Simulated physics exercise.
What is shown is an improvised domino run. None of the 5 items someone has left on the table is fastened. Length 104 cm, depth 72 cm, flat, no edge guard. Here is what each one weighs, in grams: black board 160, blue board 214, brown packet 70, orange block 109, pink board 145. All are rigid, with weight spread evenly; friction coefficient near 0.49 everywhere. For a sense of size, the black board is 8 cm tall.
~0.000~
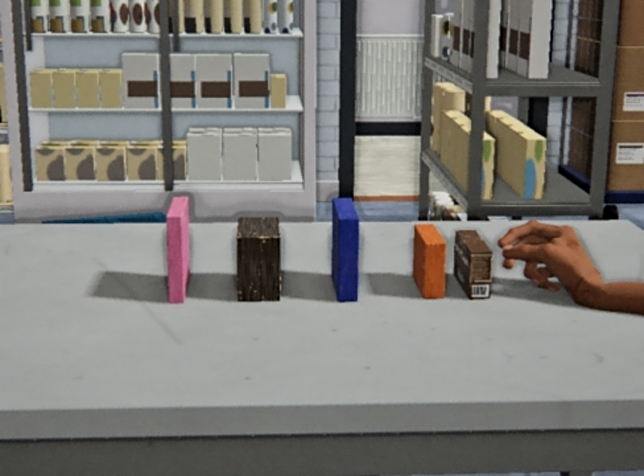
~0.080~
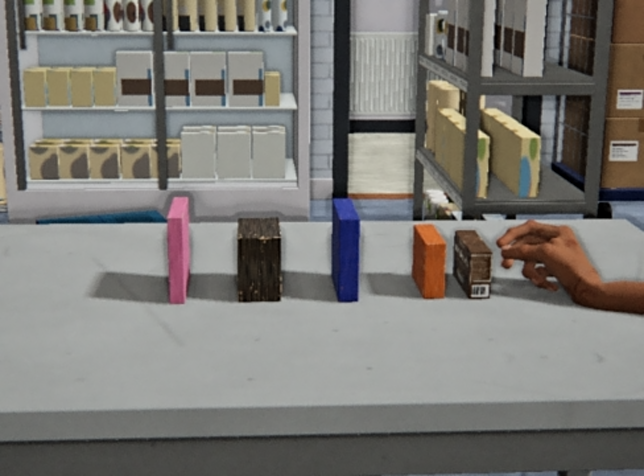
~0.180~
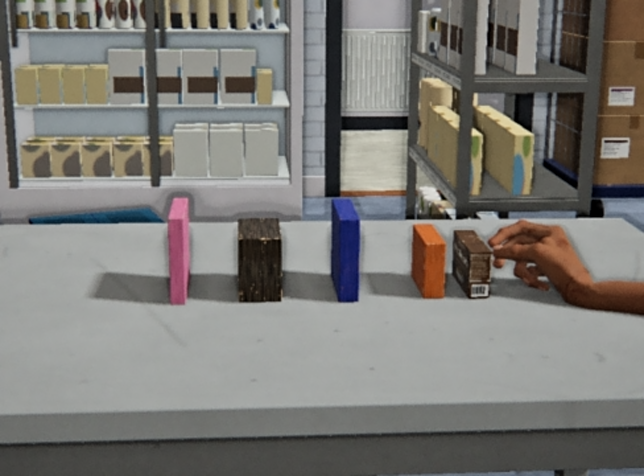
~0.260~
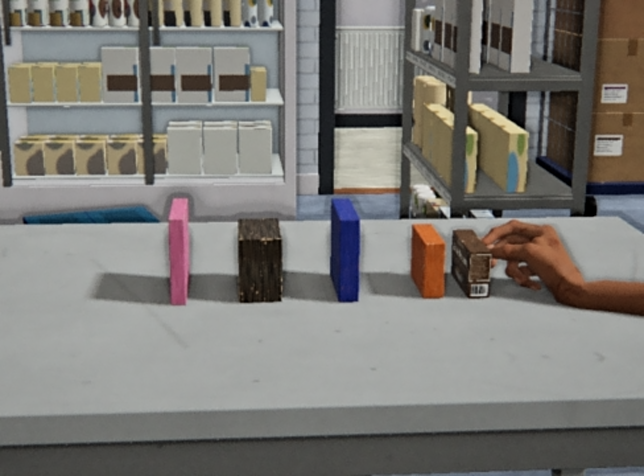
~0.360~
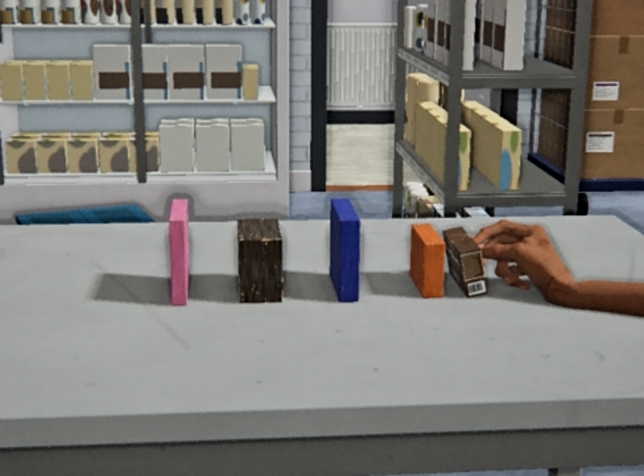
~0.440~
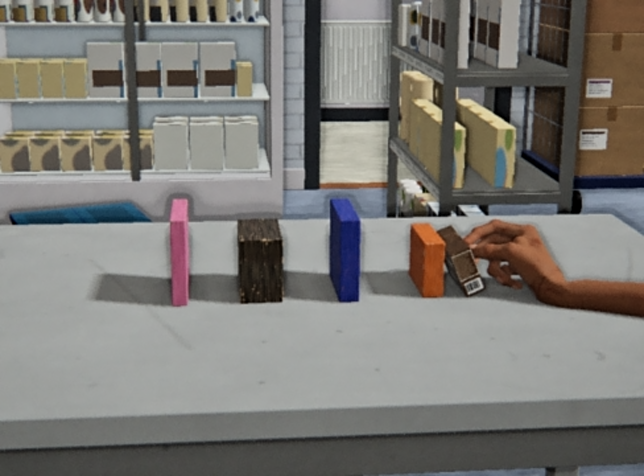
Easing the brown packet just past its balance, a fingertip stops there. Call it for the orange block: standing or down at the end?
Down.
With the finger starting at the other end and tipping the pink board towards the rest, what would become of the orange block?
As for the orange block, it remains erect.
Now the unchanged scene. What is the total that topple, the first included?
Total: 2.
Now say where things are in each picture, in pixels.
In the first frame, orange block (429, 261); black board (259, 259).
In the second frame, black board (260, 259); blue board (345, 249).
In the third frame, black board (260, 259); blue board (345, 249).
In the fourth frame, black board (260, 260); blue board (345, 249).
In the fifth frame, brown packet 12° over; black board (260, 260); blue board (345, 249).
In the sixth frame, brown packet 23° over; orange block (427, 260); black board (260, 260).
After 0.54 s, brown packet 36° over; orange block leaning 11° near (421, 259).
After 0.64 s, brown packet 50° over; orange block leaning 33° near (409, 259).
After 0.74 s, brown packet 63° over; orange block on its side near (387, 276).
After 0.84 s, brown packet 64° over; orange block on its side near (385, 277).
At rest (1.6 s), tipped over on the table, orange block; the other 2 in place, give or take 5 cm. Seen from the same camera at the end, orange block near (385, 277).
